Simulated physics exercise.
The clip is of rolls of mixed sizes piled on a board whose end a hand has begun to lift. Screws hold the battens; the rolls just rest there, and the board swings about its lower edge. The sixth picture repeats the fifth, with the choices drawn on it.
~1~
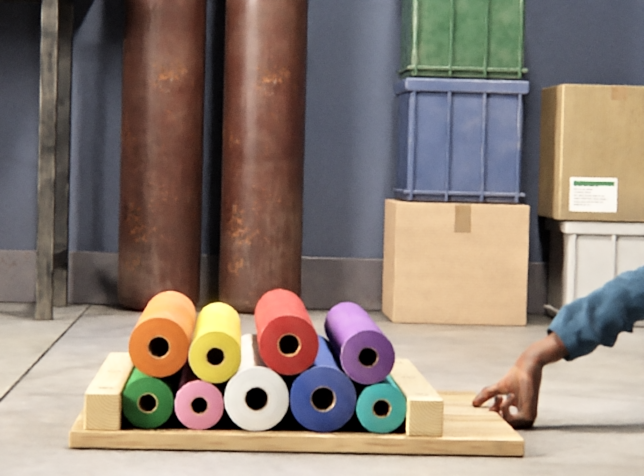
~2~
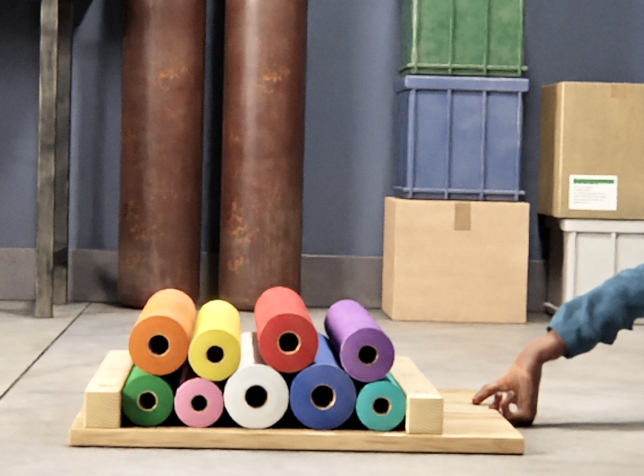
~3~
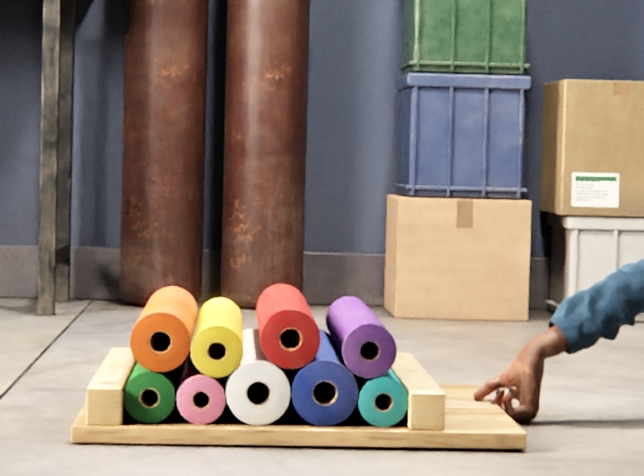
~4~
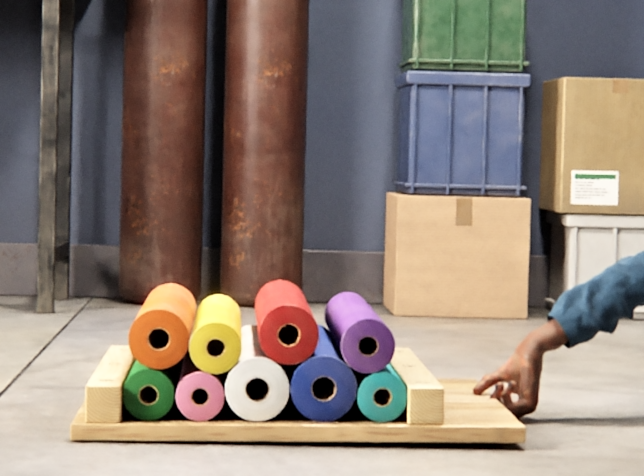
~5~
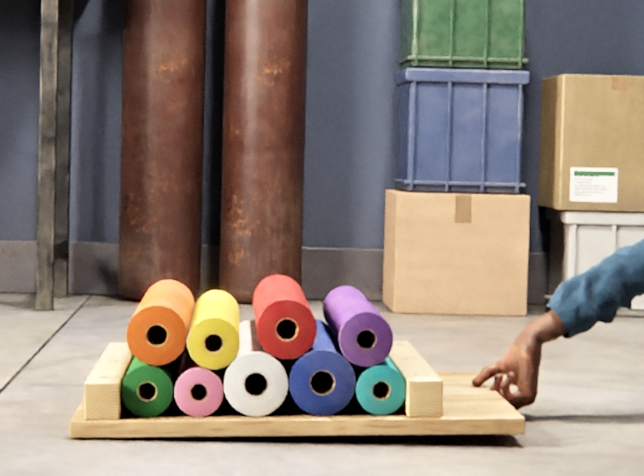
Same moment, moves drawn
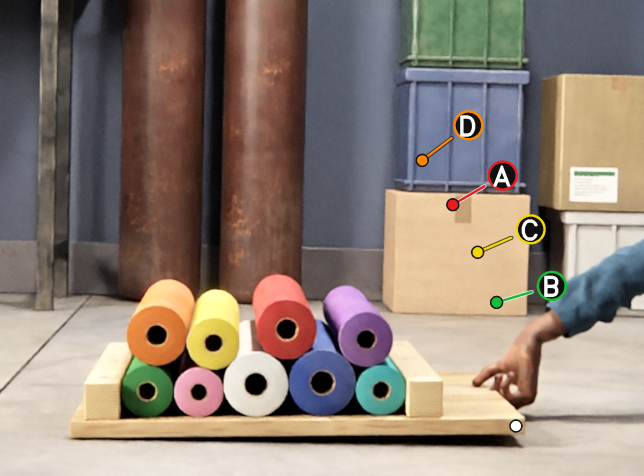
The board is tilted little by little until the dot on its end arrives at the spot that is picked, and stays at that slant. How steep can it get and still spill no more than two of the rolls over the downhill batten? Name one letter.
Mark C is as high as it can go.
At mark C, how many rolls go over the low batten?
At C the number is two.
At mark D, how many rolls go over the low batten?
At D the number is three.
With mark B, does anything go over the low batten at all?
Yes, at B.
On the copy, A at (453, 205); B at (496, 302); C at (477, 252); D at (422, 160); the white dot at (516, 426).
On C. First, board at 16°.
Then, board at 25°.
Finally, board at 25°, two over the low batten (yellow, orange).
By contrast, A three over the low batten (yellow, orange, red); B two over the low batten (yellow, orange); D three over the low batten (yellow, orange, red).
